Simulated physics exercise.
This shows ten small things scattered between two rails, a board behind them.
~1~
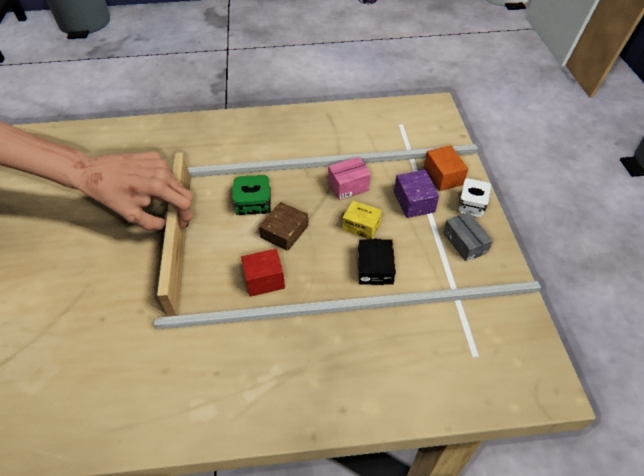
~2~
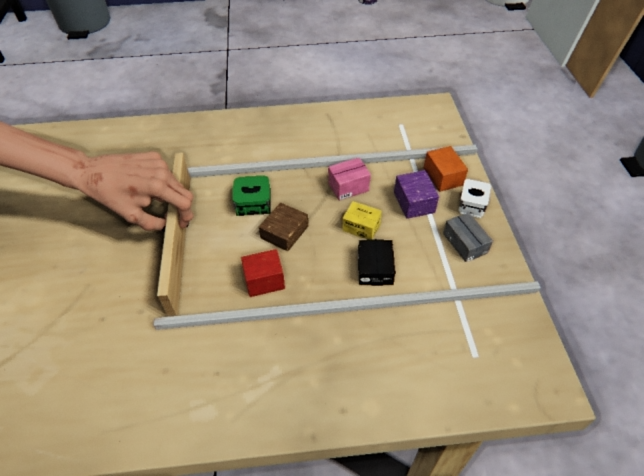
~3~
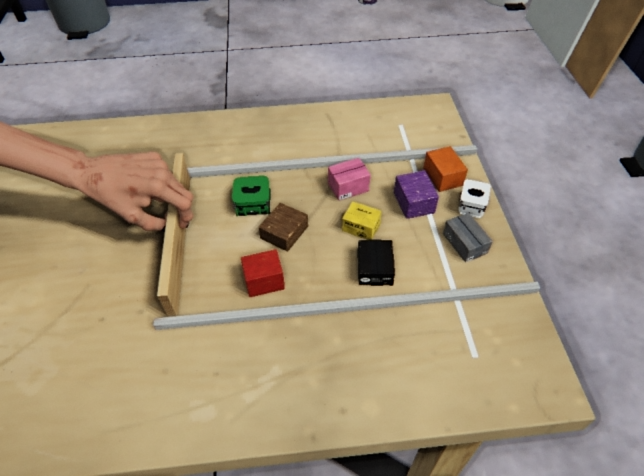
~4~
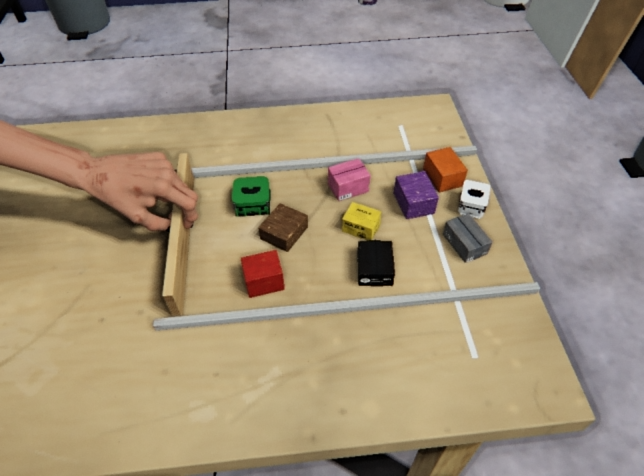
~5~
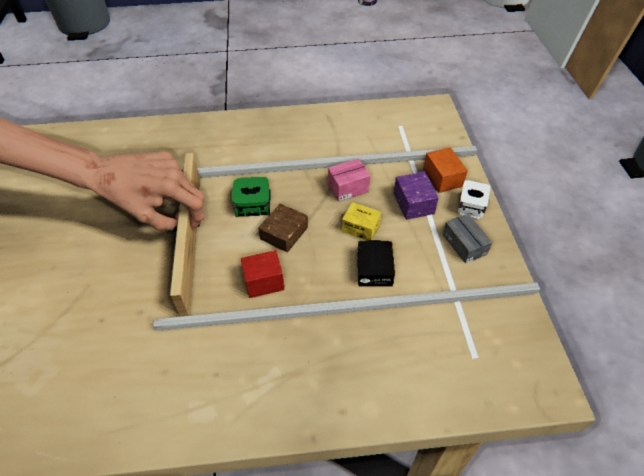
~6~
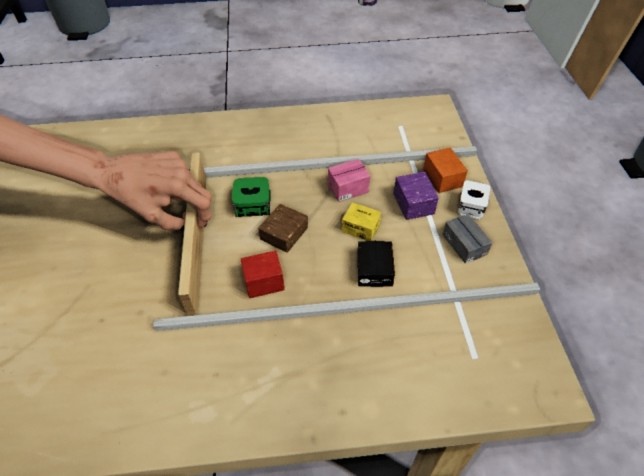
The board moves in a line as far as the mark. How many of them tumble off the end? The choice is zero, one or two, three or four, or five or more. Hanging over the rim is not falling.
Here the number that fall off is three or four.
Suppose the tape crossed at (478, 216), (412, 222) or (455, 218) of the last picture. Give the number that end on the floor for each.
In that order 7, 0 and 5.
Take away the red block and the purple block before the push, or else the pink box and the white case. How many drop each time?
First 1, then 1.
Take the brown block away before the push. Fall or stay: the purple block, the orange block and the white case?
The purple block survives, the orange block goes over, the white case comes down.
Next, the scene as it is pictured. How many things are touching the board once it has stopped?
3 of them.
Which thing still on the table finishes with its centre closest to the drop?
That is the purple block.
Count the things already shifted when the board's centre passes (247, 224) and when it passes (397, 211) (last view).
At the one place 2, at the other 10.
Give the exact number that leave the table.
Exactly 3.
Soon after, none off yet; white case at rest near (473, 201); orange block at rest near (445, 170); grey box at rest near (467, 238).
After that, none off yet; white case at rest near (473, 201); orange block at rest near (448, 170); grey box at rest near (467, 238).
In the end, the number that fall off is three or four; gone, grey box, orange block and white case.
